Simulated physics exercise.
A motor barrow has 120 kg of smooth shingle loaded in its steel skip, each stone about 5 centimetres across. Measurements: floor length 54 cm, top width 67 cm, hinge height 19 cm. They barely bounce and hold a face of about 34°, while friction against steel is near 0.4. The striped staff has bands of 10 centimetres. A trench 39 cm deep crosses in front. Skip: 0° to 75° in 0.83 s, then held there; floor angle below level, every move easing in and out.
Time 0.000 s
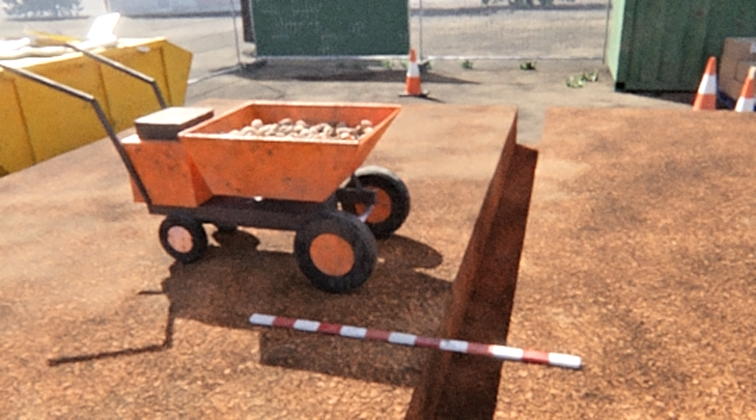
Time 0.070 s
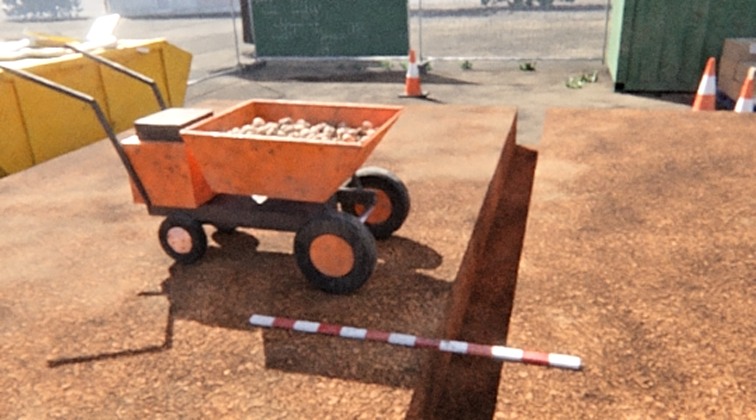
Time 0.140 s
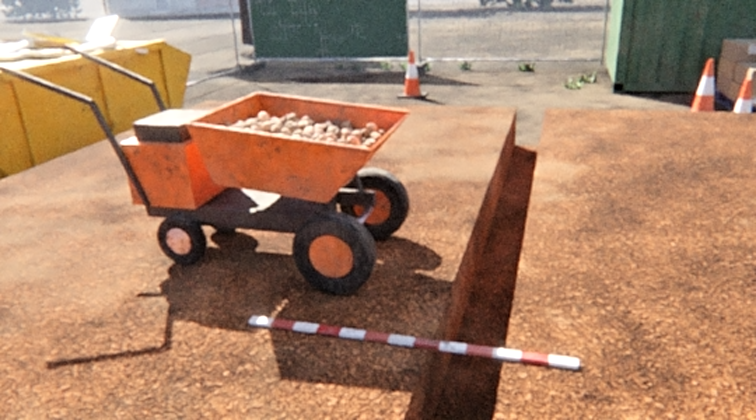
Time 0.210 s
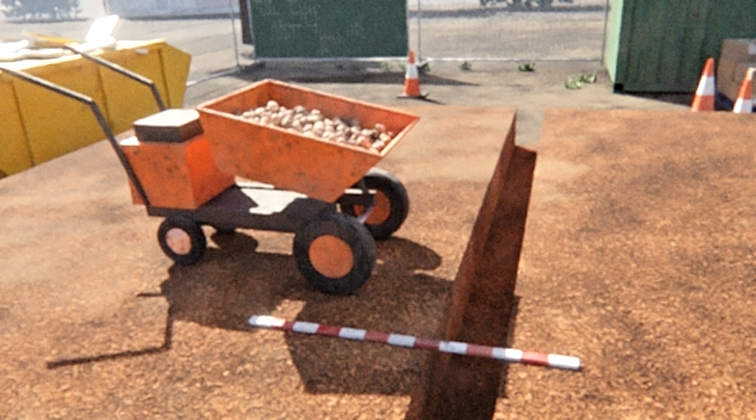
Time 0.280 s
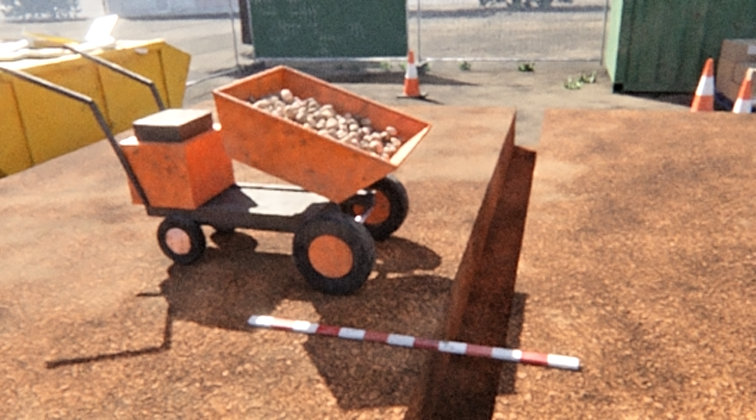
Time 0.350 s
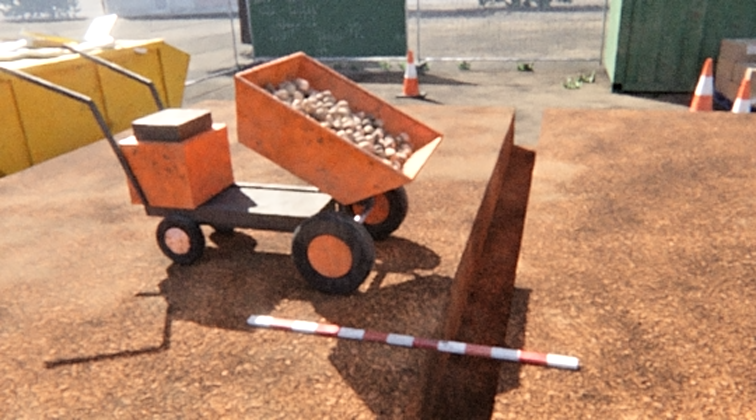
An orange motor barrow loaded with smooth, pale brown stones stands on rusty-brown ground in a fenced yard, seen from slightly above and to one side. A yellow container is behind it at left, a red-and-white striped staff lies in front, and a narrow trench, traffic cones and a green container are to the right. The skip tilts steadily forward to the right, its back rising high as the stones shift inside, while the wheels and camera stay still.
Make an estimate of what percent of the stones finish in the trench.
About 58 percent.
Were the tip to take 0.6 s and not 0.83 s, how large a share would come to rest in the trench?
About 50%.
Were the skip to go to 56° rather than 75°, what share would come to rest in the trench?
It would be near 50 per cent.
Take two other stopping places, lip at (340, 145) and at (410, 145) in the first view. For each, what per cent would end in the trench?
The first gives about 80 percent and the second about 10 percent.
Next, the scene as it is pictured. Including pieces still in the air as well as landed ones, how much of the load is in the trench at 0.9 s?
Approx. 25 % of the load.
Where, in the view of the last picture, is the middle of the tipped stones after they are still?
Their middle lands near (507, 323).
After 0.6 s the floor is at 63°; 100 % in the skip; the foremost stones are at (450, 214).
After 0.9 s the floor is at 75°; 57 % in the skip, 27 % in the trench, 16 % past the trench; the foremost stones are at (555, 285).
After 1.3 s the floor is at 75°; 11 % in the skip, 47 % in the trench, 42 % past the trench; the foremost stones are at (724, 289).
After 3.2 s the floor is at 75°; 0 % in the skip, 58 % in the trench, 42 % past the trench; the foremost stones are past the picture's edge.
